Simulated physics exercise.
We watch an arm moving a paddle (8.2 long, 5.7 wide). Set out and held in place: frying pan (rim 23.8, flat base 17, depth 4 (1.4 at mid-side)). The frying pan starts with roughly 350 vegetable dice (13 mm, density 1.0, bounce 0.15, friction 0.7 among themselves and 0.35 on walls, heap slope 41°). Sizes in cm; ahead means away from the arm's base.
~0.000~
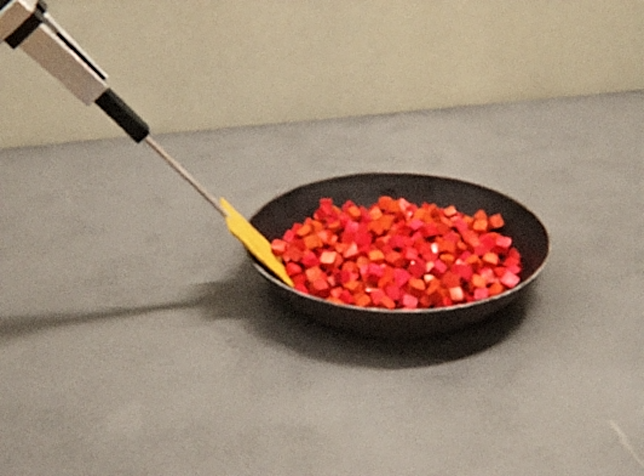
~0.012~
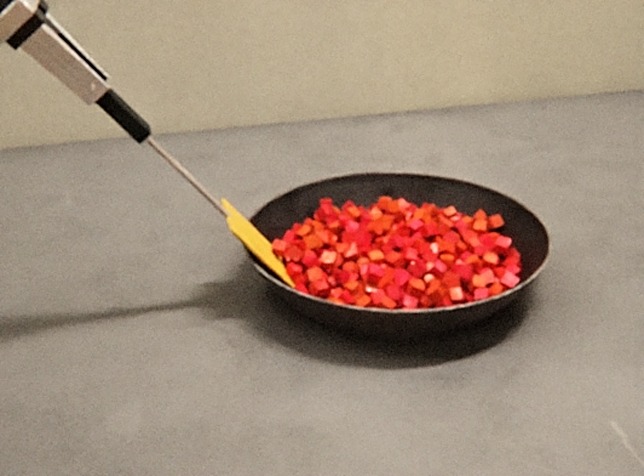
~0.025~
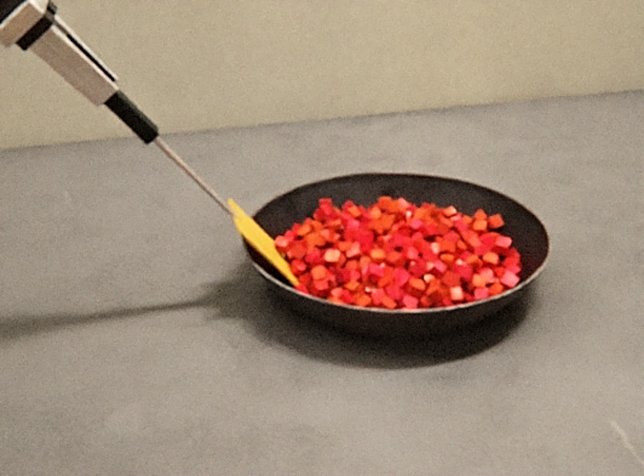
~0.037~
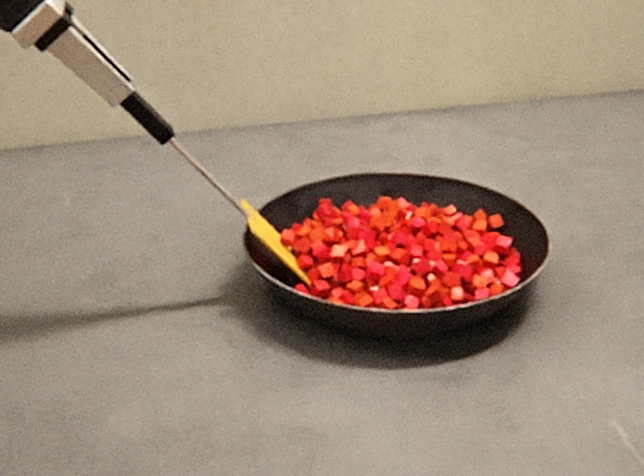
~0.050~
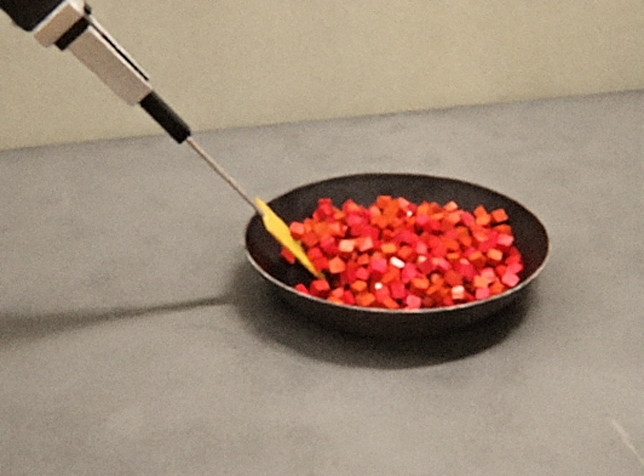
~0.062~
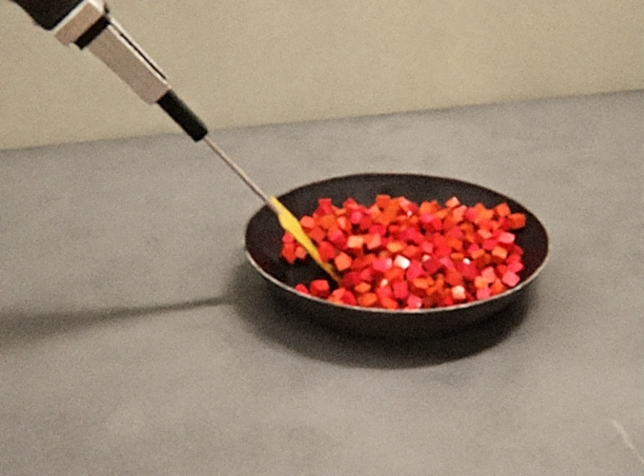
A robotic arm slid a yellow paddle from the left edge of a black frying pan into a heap of small red and orange cubes, nudging some of them to the right.
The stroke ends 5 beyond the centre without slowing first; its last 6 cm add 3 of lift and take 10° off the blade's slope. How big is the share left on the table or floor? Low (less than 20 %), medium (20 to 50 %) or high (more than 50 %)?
On the table or floor the share is low, less than 20 %.
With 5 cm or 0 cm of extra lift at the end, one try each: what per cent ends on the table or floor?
Some 15 and 5 per cent.
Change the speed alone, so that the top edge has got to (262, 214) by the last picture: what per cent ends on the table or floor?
Some 0 per cent.
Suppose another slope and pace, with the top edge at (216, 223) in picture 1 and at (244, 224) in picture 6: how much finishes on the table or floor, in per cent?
About 0 per cent.
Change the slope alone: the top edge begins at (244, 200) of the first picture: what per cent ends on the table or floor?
Some 10 per cent.
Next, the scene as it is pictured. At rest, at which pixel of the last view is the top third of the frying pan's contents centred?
At about (478, 229).
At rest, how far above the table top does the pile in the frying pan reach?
Roughly 5.5 cm.
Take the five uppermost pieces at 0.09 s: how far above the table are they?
About 6 cm.
After 0.09 s, sloping 52°, highest piece 6 above the table; 349 in the frying pan.
After 0.12 s, sloping 48°, highest piece 8 above the table; 347 in the frying pan, 2 on the blade or in flight.
After 0.34 s, sloping 42°, highest piece 6 above the table; 308 in the frying pan, 36 on the table or floor, 5 on the blade or in flight.
After 1.39 s, sloping 42°, highest piece 5 above the table; 308 in the frying pan, 41 on the table or floor.
In the end, 308 in the frying pan, 41 on the table or floor. That is 12 % on the table or floor.
